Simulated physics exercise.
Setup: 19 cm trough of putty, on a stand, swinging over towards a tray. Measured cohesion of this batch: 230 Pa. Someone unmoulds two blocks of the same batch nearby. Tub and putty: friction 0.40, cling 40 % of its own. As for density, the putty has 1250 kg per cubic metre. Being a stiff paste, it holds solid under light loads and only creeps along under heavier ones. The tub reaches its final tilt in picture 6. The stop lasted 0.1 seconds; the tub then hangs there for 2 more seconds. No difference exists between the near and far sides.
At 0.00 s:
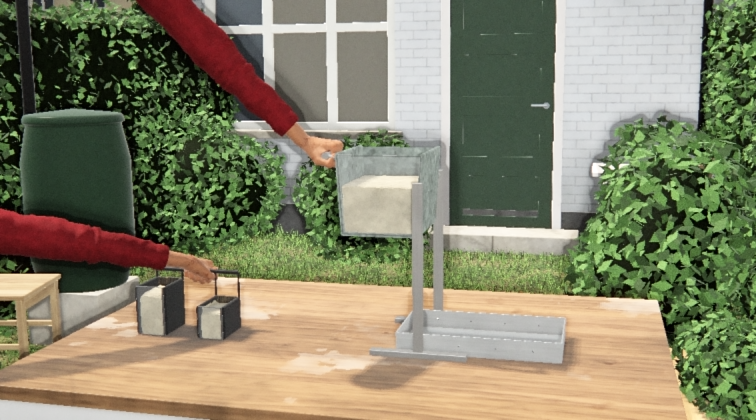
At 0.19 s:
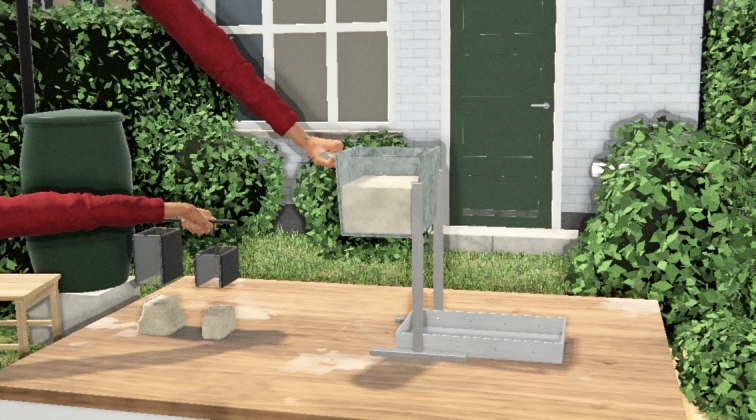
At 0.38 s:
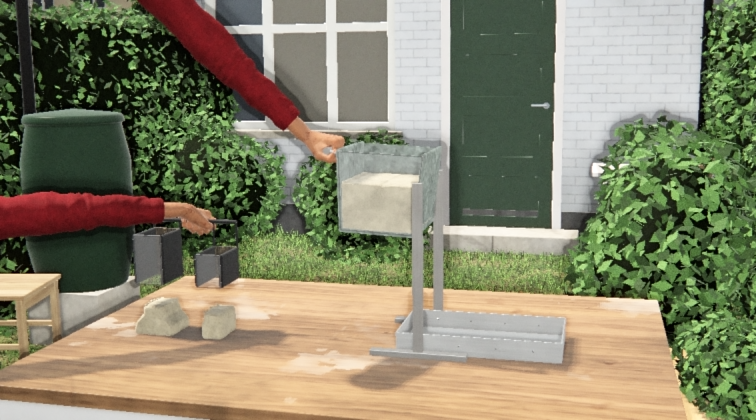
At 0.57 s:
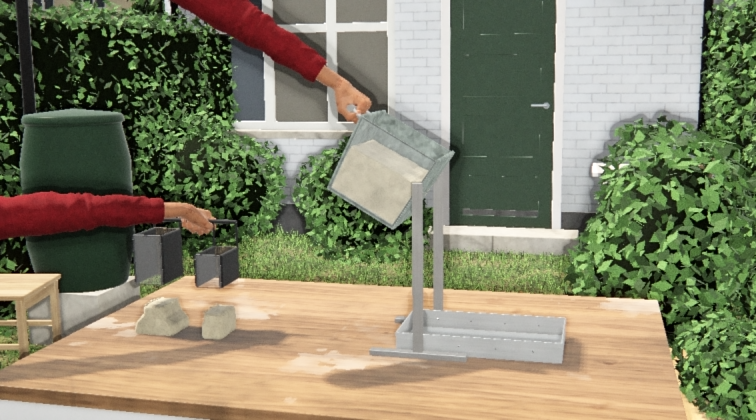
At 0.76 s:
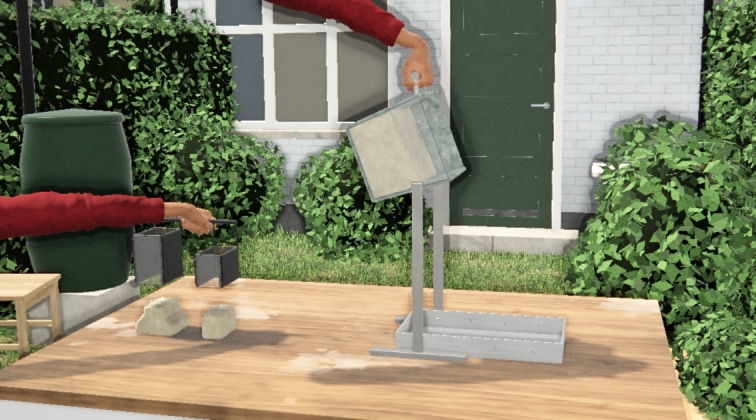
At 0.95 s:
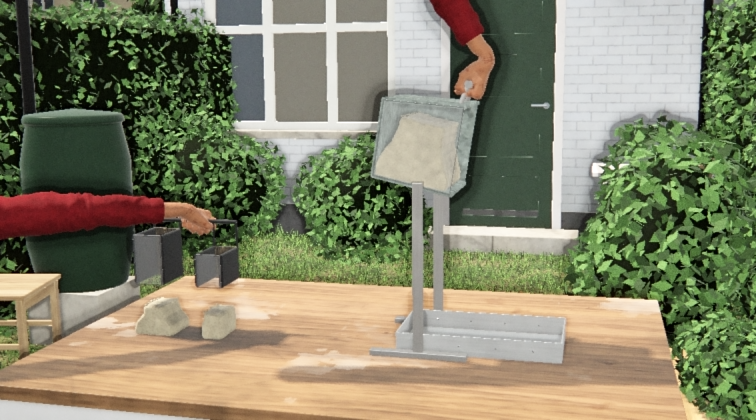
Two small blocks of pale putty sag slightly on a wooden table after a hand lifts dark moulds off them, and then another hand swings a clear tub of the same putty up and over to the right above a tray.
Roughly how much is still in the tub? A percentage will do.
I would say about 0 percent.
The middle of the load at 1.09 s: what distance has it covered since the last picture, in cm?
Around 8 cm.
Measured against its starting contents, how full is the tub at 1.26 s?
Near 35 %.
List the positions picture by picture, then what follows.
The first picture shows handle-side rim at (339, 155), tilt 0 degrees; top of the putty at (413, 187); blocks stand 11 cm, 7.1 cm (left to right).
The second picture shows handle-side rim at (339, 155), tilt 0 degrees; top of the putty at (413, 187); blocks stand 8.7 cm, 6.9 cm (left to right).
The third picture shows handle-side rim at (340, 151), tilt 3 degrees; top of the putty at (347, 183); blocks stand 7.8 cm, 6.8 cm (left to right).
The fourth picture shows handle-side rim at (364, 117), tilt 30 degrees; top of the putty at (350, 149); blocks stand 7.8 cm, 6.8 cm (left to right).
The fifth picture shows handle-side rim at (420, 97), tilt 70 degrees; top of the putty at (391, 114); blocks stand 7.8 cm, 6.8 cm (left to right).
The sixth picture shows handle-side rim at (465, 109), tilt 99 degrees; top of the putty at (405, 118); blocks stand 7.8 cm, 6.8 cm (left to right).
After 1.09 s, the tub is at 99 degrees and holds 65 %.
After 1.26 s, the tub is at 99 degrees and holds 37 %.
After 1.43 s, the tub is at 99 degrees and holds 30 %.
After 1.60 s, the tub is at 99 degrees and holds 27 %.
After 2.95 s, at the end, the tub is at 99 degrees and holds 0 %.
